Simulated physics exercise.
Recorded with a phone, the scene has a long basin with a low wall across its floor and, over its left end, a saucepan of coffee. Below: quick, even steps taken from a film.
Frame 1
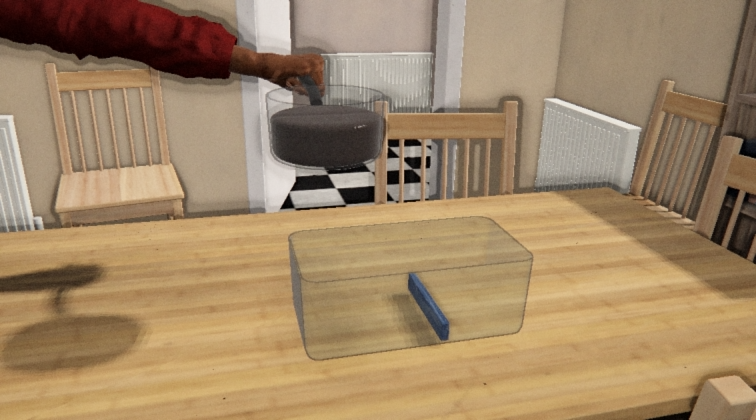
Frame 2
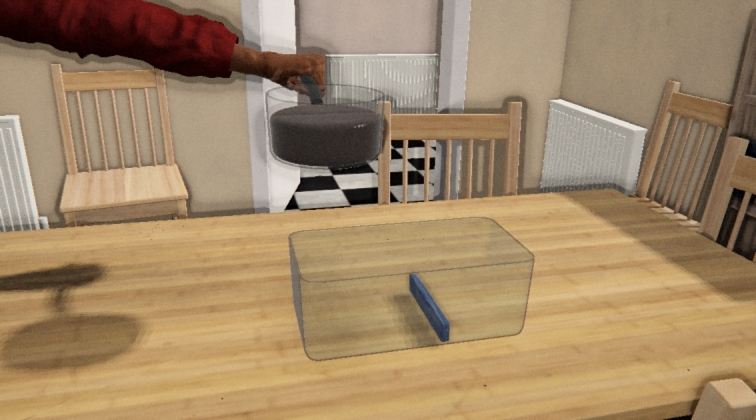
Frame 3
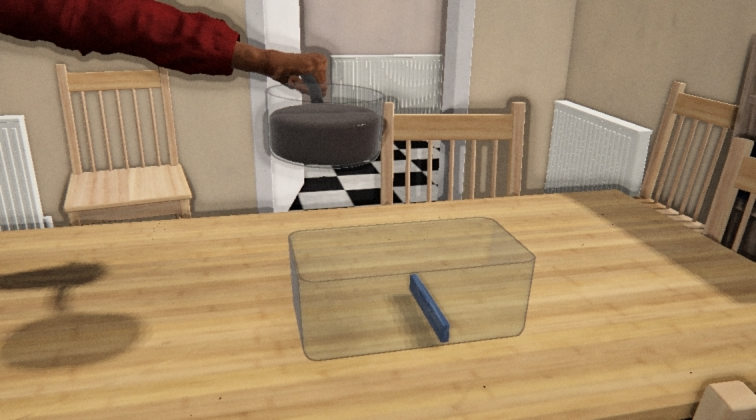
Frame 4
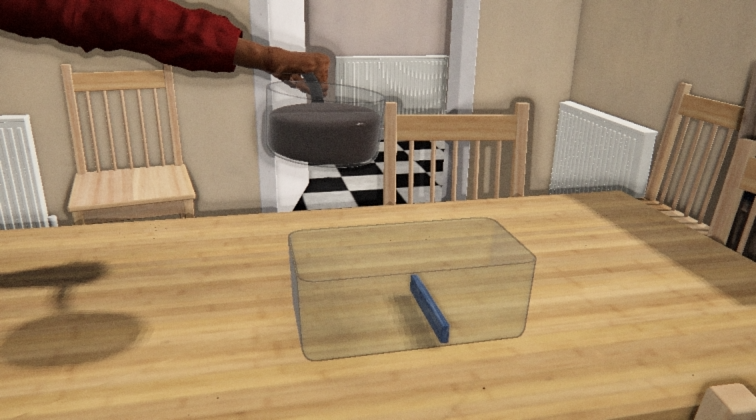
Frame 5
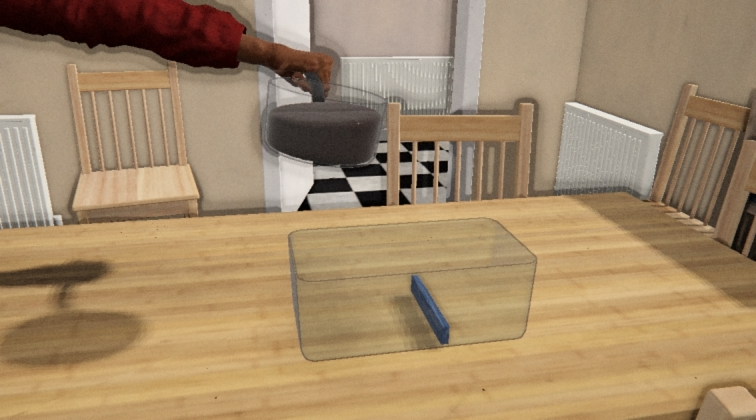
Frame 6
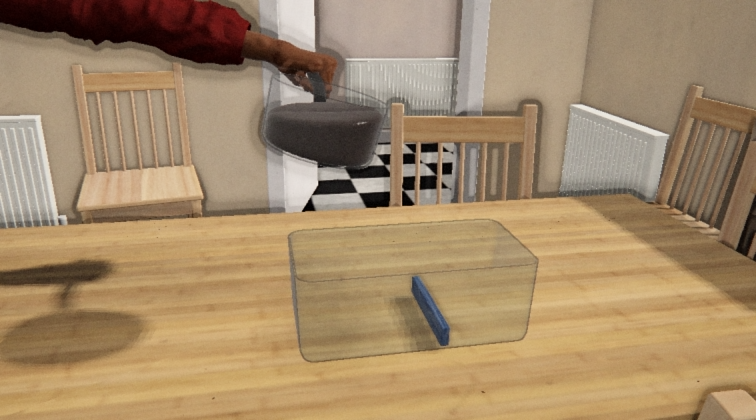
At first, a hand in a red sleeve holds a saucepan of dark liquid level above a wooden table, behind a clear basin with a low blue wall across its floor. Then the hand slowly tilts the pan slightly, its right side dipping, while the basin stays still and the background shifts slightly rightward.
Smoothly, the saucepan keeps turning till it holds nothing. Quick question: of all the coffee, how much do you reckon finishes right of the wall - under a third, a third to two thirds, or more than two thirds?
I'd say a third to two thirds.
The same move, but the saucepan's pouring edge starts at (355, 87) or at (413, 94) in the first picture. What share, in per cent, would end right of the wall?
Roughly 20 percent on the first try and 65 percent on the second.
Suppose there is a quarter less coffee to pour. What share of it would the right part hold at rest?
About 35 per cent.
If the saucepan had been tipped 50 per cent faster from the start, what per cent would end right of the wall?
Roughly 40 percent.
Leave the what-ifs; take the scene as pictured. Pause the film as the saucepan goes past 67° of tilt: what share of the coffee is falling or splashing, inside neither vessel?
It works out to about 30 percent.
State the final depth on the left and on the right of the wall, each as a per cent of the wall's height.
The left reads 50 in a hundred and the right 70 in a hundred.
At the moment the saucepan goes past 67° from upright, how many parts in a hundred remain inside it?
60 %.
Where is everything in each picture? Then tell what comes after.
In the first picture, tilt 0°; pouring edge (382, 94); surface from (270, 117) to (378, 114); the long basin's rim runs from (295, 257) to (510, 237); the wall's top is at (428, 297).
In the second picture, tilt 1°; pouring edge (382, 94); surface from (270, 116) to (378, 113).
In the third picture, tilt 2°; pouring edge (382, 95); surface from (269, 116) to (378, 113).
In the fourth picture, tilt 6°; pouring edge (384, 97); surface from (268, 114) to (378, 112).
In the fifth picture, tilt 10°; pouring edge (385, 101); surface from (268, 114) to (380, 112).
In the sixth picture, tilt 15°; pouring edge (386, 106); surface from (267, 114) to (381, 112).
A moment on, the saucepan is tipped part way and 58 per cent is still to pour, 4 is left of the wall and 6 right of it.
Next, the saucepan is tipped right over and 9 per cent is still to pour, 32 is left of the wall and 48 right of it.
Then the saucepan is tipped right over and 0 per cent is still to pour, 52 is left of the wall and 47 right of it.
Later the saucepan is tipped right over and 0 per cent is still to pour, 52 is left of the wall and 47 right of it.
In the end 52 per cent lies left of the wall, 47 right of it and 1 outside.
